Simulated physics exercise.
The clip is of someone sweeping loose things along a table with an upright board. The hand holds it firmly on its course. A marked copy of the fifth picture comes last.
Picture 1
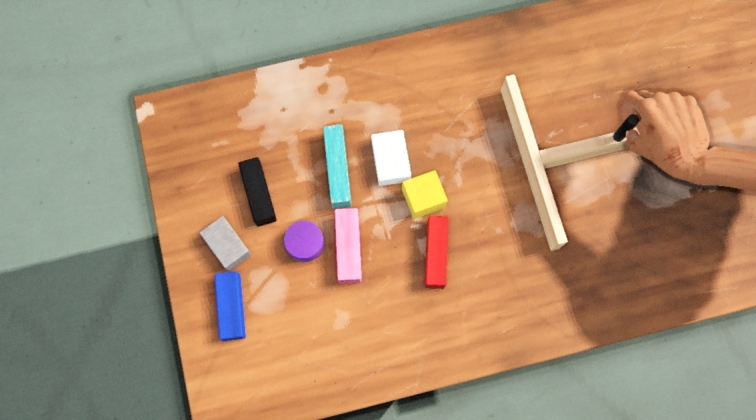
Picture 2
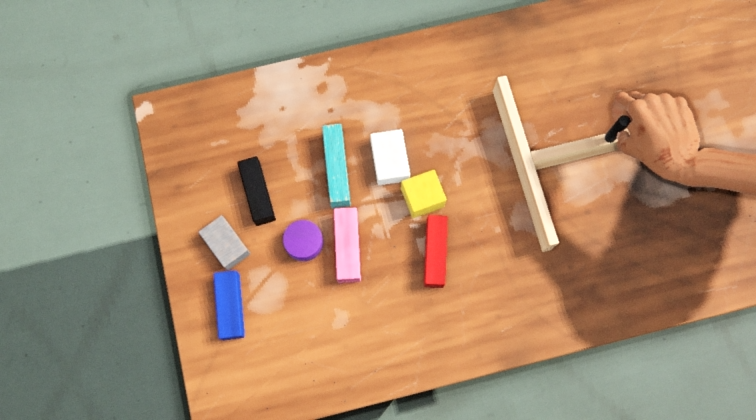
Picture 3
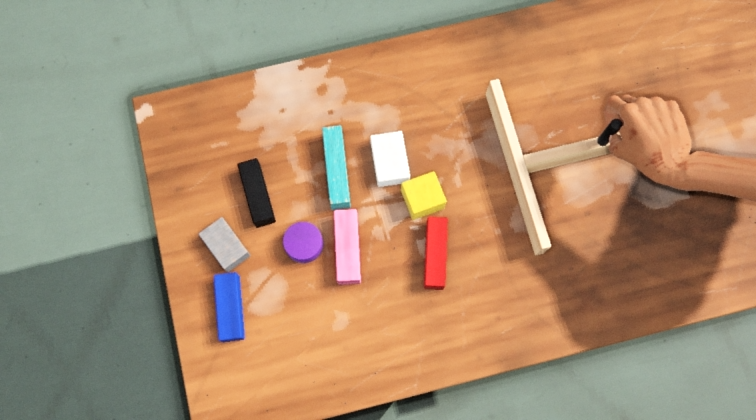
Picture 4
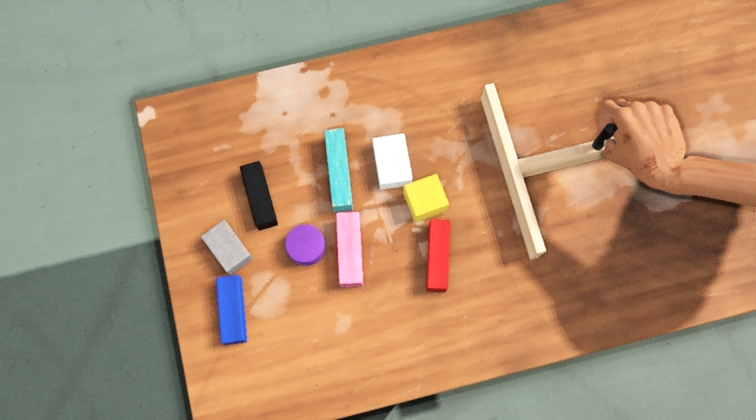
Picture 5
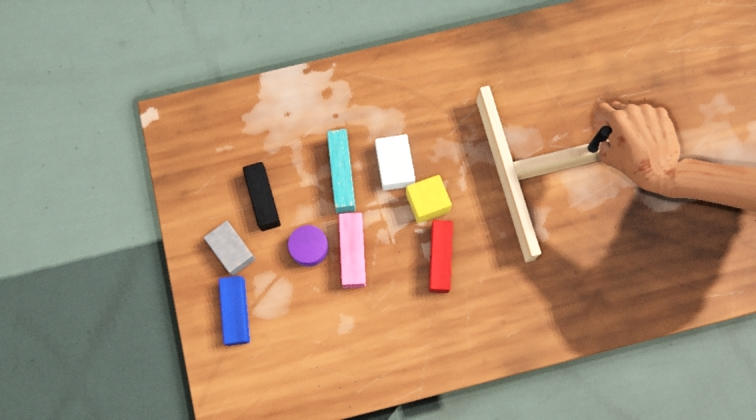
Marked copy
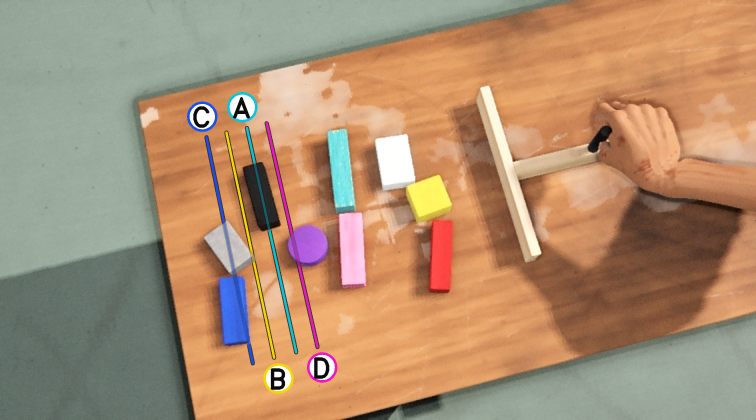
A wooden tabletop, patched with pale worn areas and set over a grey-green floor, is seen from above at a slight tilt. Grey, blue and black blocks lie at left, a purple disc, turquoise and pink bars near the middle, then white, yellow and red pieces. From the right, a hand slides a pale T-shaped board slightly left, touching nothing, while the view shifts faintly.
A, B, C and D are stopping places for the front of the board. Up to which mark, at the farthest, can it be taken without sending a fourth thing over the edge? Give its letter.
The farthest such stop is C.
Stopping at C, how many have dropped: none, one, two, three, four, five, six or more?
Three.
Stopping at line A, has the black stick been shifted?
Yes.
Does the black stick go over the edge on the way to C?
By then, yes.
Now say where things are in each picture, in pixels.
White block (391, 159); red stick (437, 253); purple tin (304, 241), in the first picture.
Board (527, 158); grey block (225, 243), in the second picture.
Board (520, 161); turquoise bar (337, 168), in the third picture.
Board (514, 166); black stick (259, 196), in the fourth picture.
Board (510, 168); white block (395, 163); red stick (441, 257); purple tin (308, 246), in the fifth picture.
On the marked copy, A at (271, 236); B at (249, 241); C at (229, 246); D at (291, 231).
With C. Early on, board (409, 193); red stick (411, 265); white block (378, 167).
Further on, board (307, 218); grey block (209, 252); blue stick (225, 316).
At the end, board (227, 237); grey block over the edge; black stick over the edge; three fallen.
As for the rest, A is within the limit but short; B is within the limit but short; D is within the limit but short.
